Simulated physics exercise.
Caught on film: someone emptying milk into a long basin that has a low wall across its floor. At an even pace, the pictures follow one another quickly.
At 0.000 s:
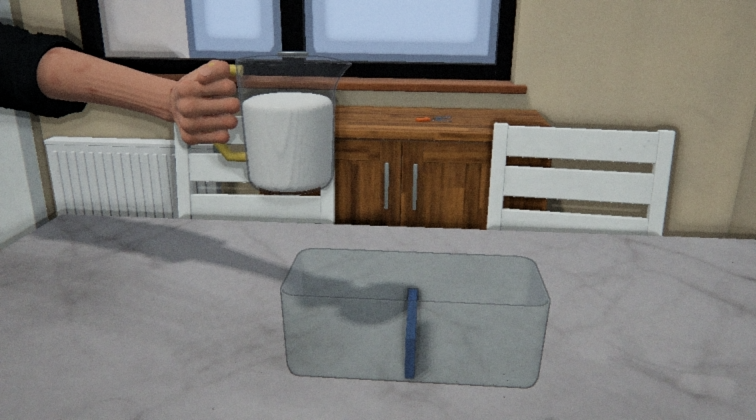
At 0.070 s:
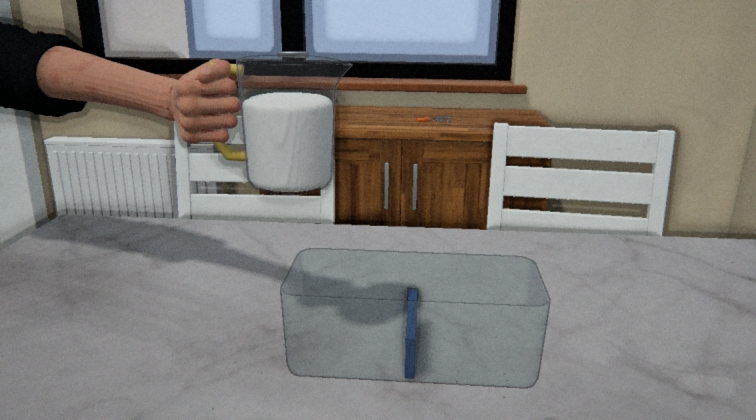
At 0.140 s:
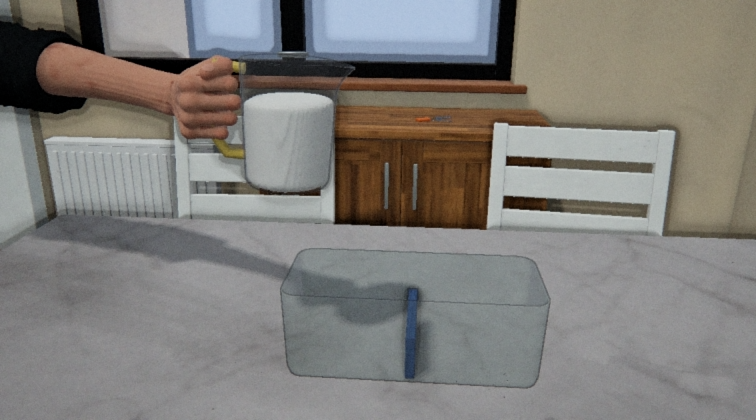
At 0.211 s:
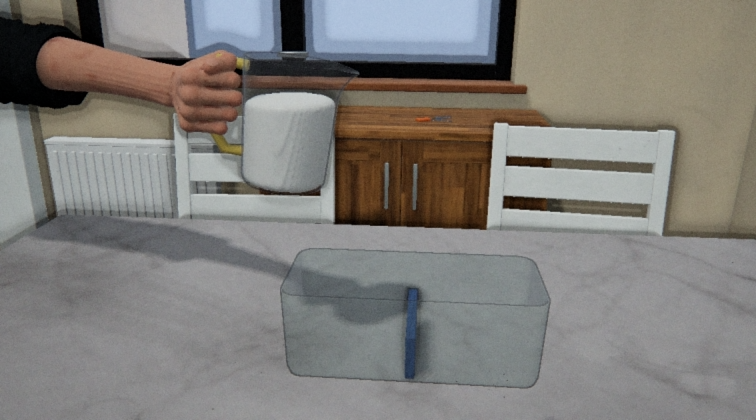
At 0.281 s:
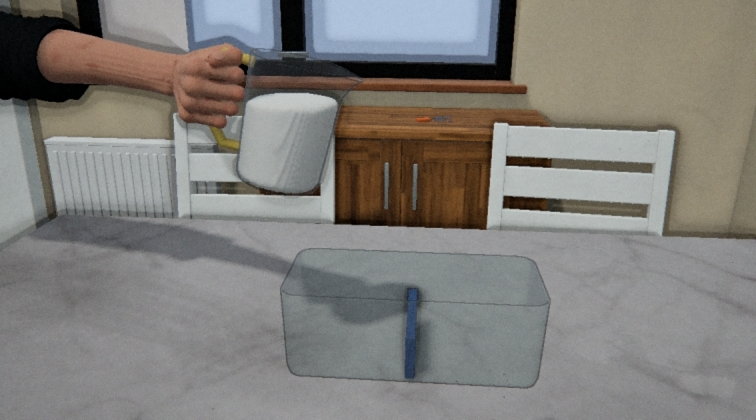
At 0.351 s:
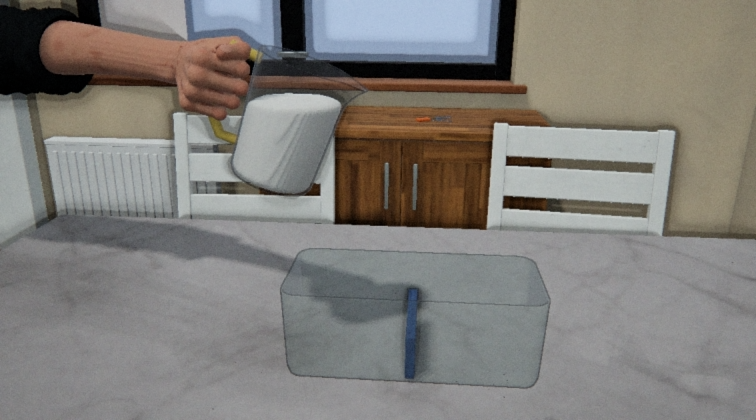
In a room with a marble table, a hand held a clear jug of milk nearly upright at the left above a see-through basin with a low blue wall, then gradually tilted it rightward.
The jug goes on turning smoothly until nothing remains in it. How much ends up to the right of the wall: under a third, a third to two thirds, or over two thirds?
No lower than a third, no higher than two thirds.
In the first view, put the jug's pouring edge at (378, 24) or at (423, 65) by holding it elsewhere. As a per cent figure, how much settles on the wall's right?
The first gives 85 %, the second 90 %.
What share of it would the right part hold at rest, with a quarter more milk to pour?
Estimated share: Close to 60 per cent.
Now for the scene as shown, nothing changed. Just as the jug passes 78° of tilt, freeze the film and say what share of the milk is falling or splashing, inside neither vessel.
It works out to about 15 percent.
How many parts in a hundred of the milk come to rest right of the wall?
Some 50 per cent.
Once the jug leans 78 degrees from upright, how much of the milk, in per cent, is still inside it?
Close to 85 per cent.
A moment on, the jug is tipped on its side and 83 per cent is still to pour, 0 is left of the wall and 1 right of it.
Next, the jug is tipped right over and 20 per cent is still to pour, 16 is left of the wall and 41 right of it.
Then the jug is tipped right over and 0 per cent is still to pour, 48 is left of the wall and 48 right of it.
Later the jug is tipped right over and 0 per cent is still to pour, 49 is left of the wall and 48 right of it.
In the end 49 per cent lies left of the wall, 48 right of it and 3 outside.
